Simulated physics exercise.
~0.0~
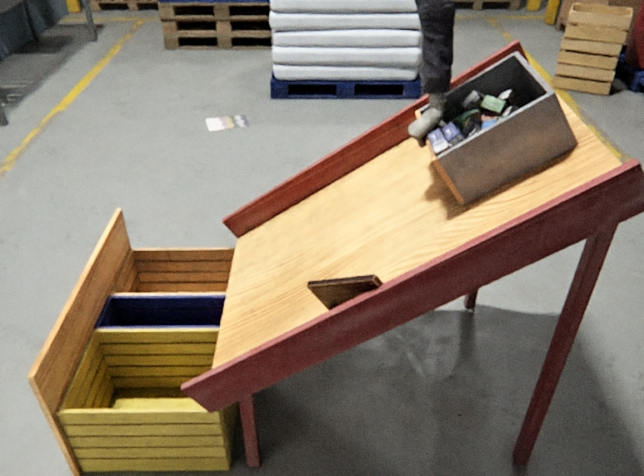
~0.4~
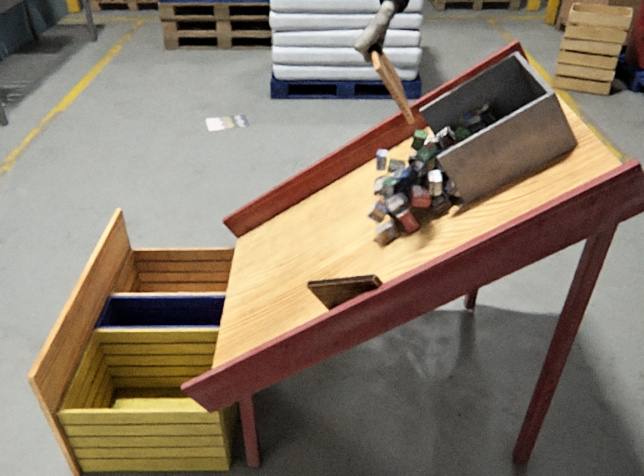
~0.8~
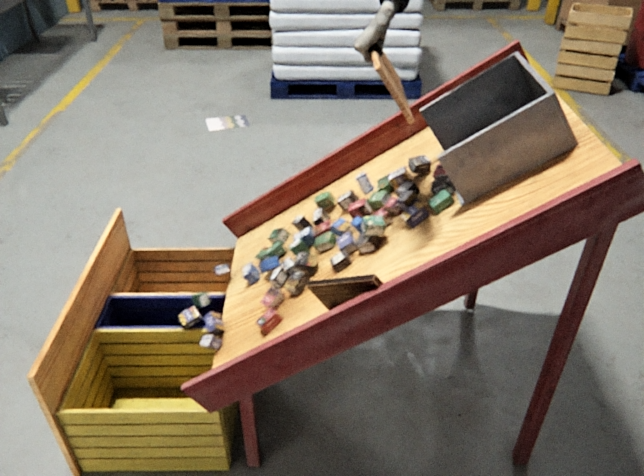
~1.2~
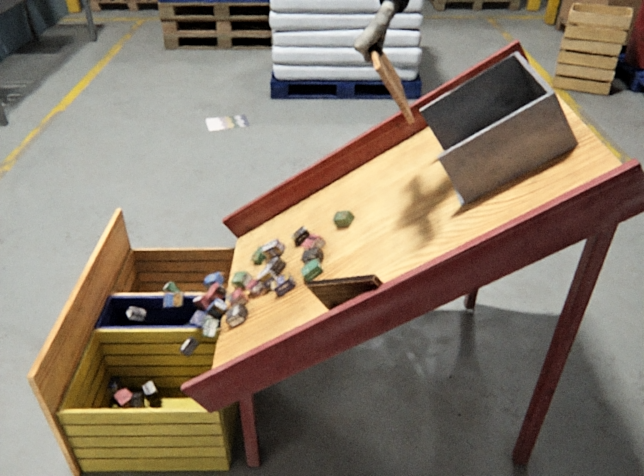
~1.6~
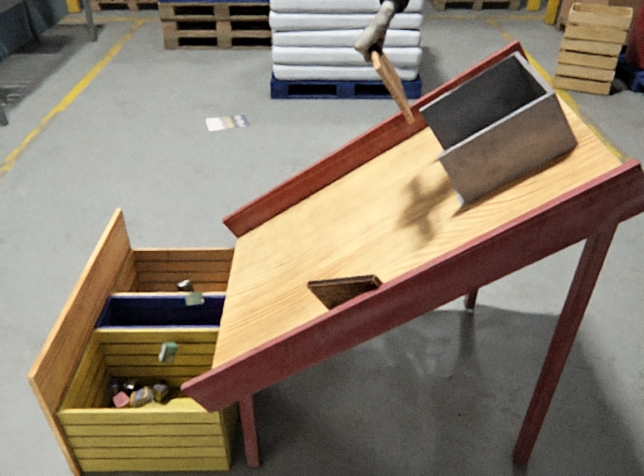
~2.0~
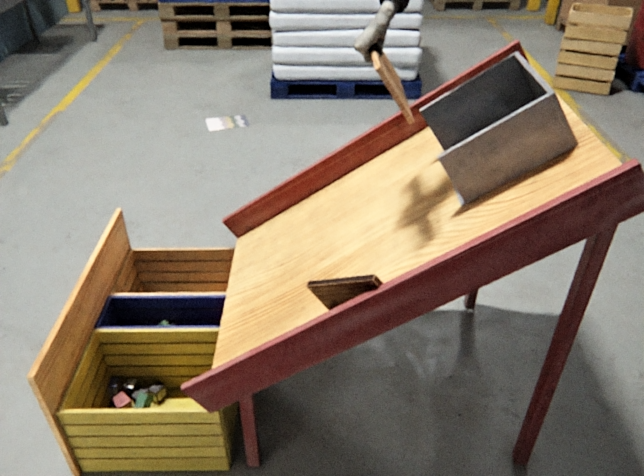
Small cartons spilling from a grey pen as its gate lifts, tumbling down a sloping table and dropping into bins below.
